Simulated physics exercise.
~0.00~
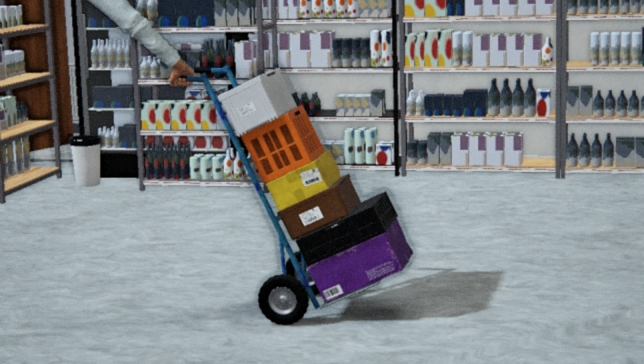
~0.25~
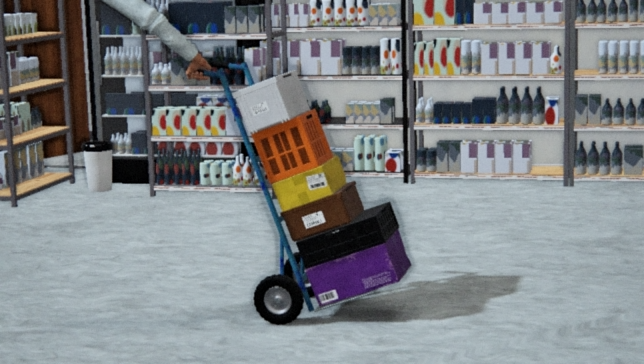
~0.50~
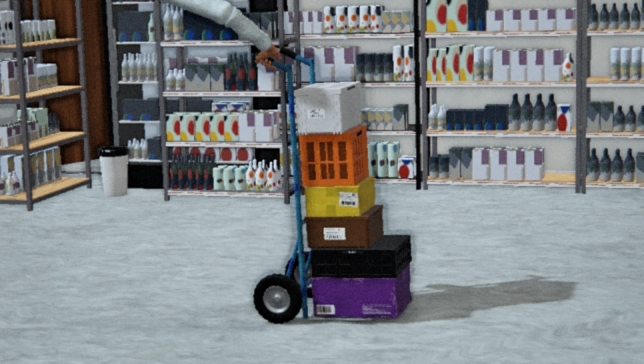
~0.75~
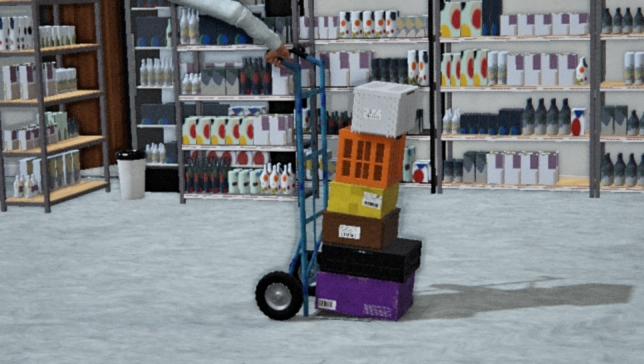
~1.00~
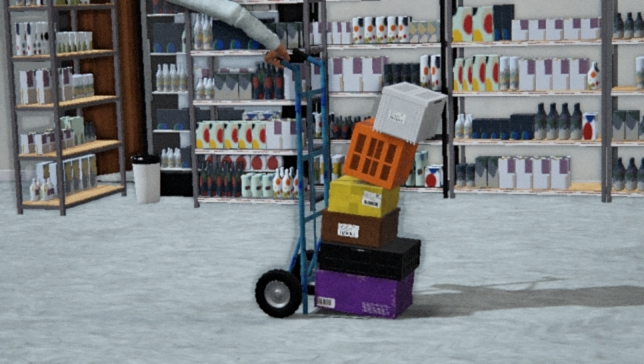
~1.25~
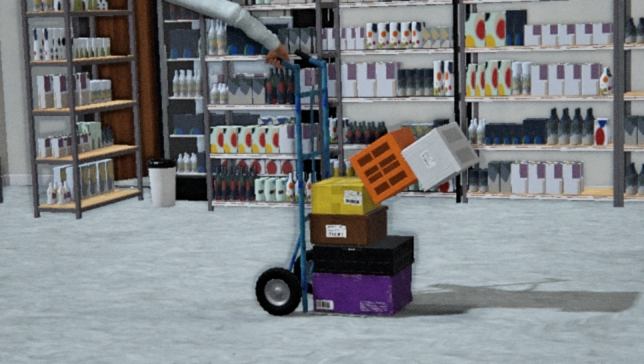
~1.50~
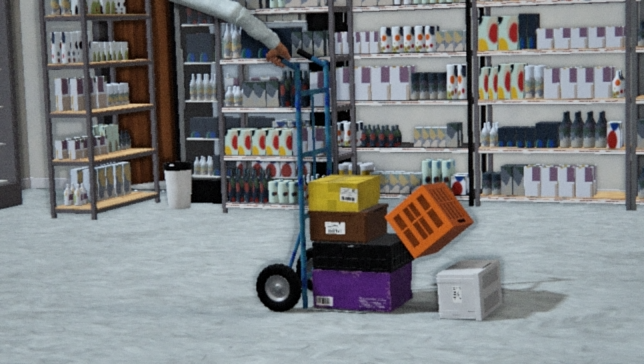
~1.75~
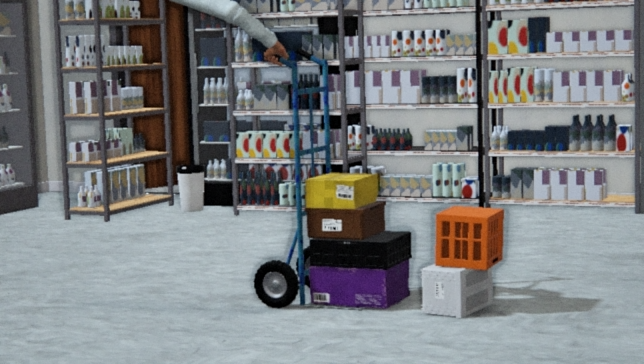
Stacked sack truck swinging upright under a hand, the white and orange containers toppling off rightward, four boxes staying stacked.
